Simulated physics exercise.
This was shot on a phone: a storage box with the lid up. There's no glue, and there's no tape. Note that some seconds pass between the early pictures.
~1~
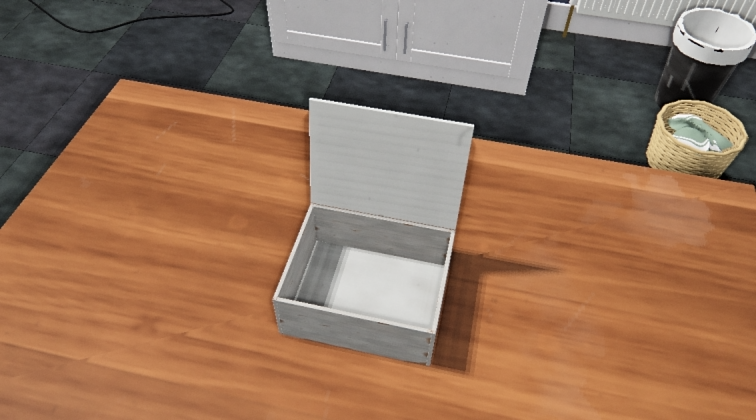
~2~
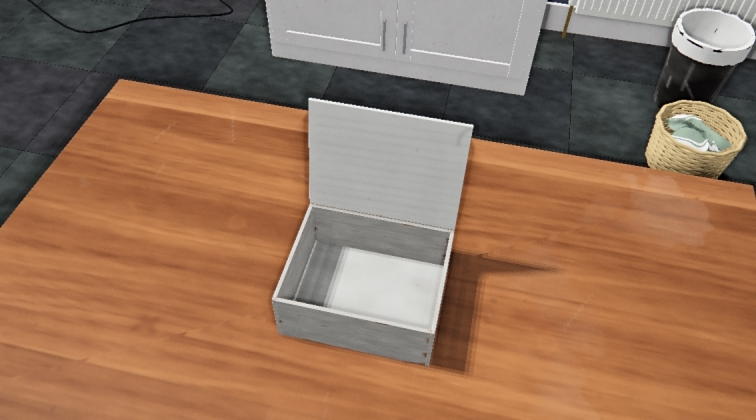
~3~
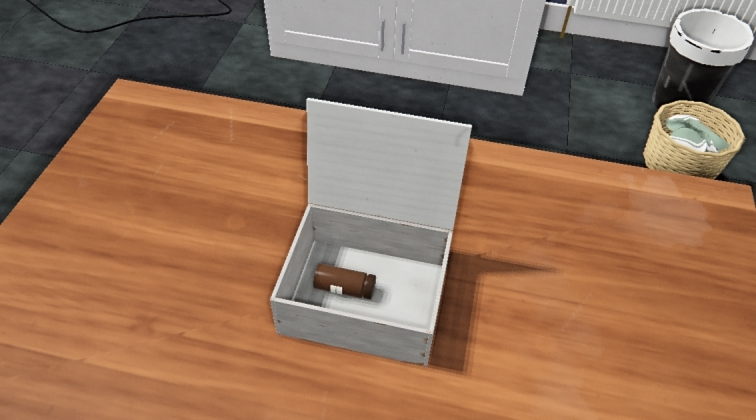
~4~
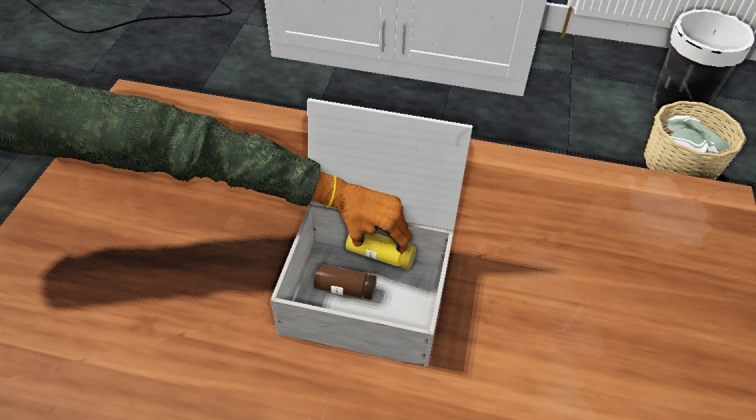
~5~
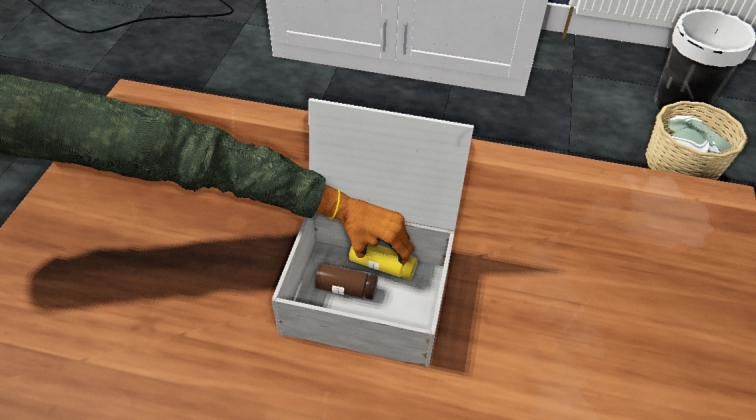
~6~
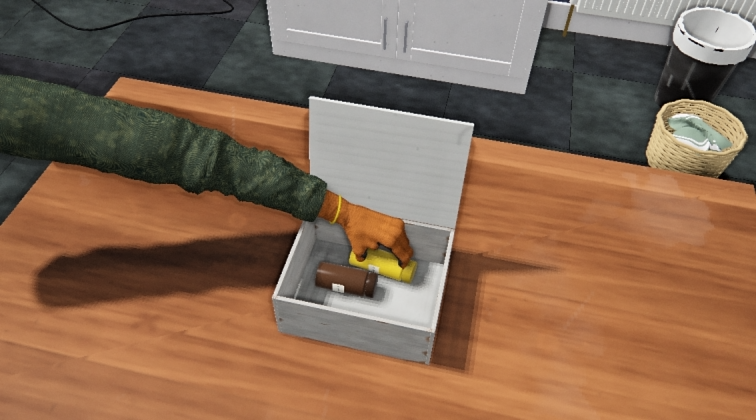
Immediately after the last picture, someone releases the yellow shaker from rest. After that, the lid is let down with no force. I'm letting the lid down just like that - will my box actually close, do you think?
Yes - shuts.
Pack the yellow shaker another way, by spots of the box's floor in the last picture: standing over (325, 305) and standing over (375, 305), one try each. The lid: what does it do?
Well, first it won't go down, and then it fits down fine.
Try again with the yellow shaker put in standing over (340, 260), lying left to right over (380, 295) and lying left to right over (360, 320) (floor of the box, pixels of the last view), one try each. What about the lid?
Trial 1: Lid propped open. Trial 2: Lid fully lowered. Trial 3: Lid fully lowered.
Then, 1.50 s on from there, lid 67° above the rim.
Then, 1.90 s on from there, lid 17° above the rim.
In the end, lid shut; both unmoved. At the end, from the last picture's camera, yellow shaker near (385, 261).
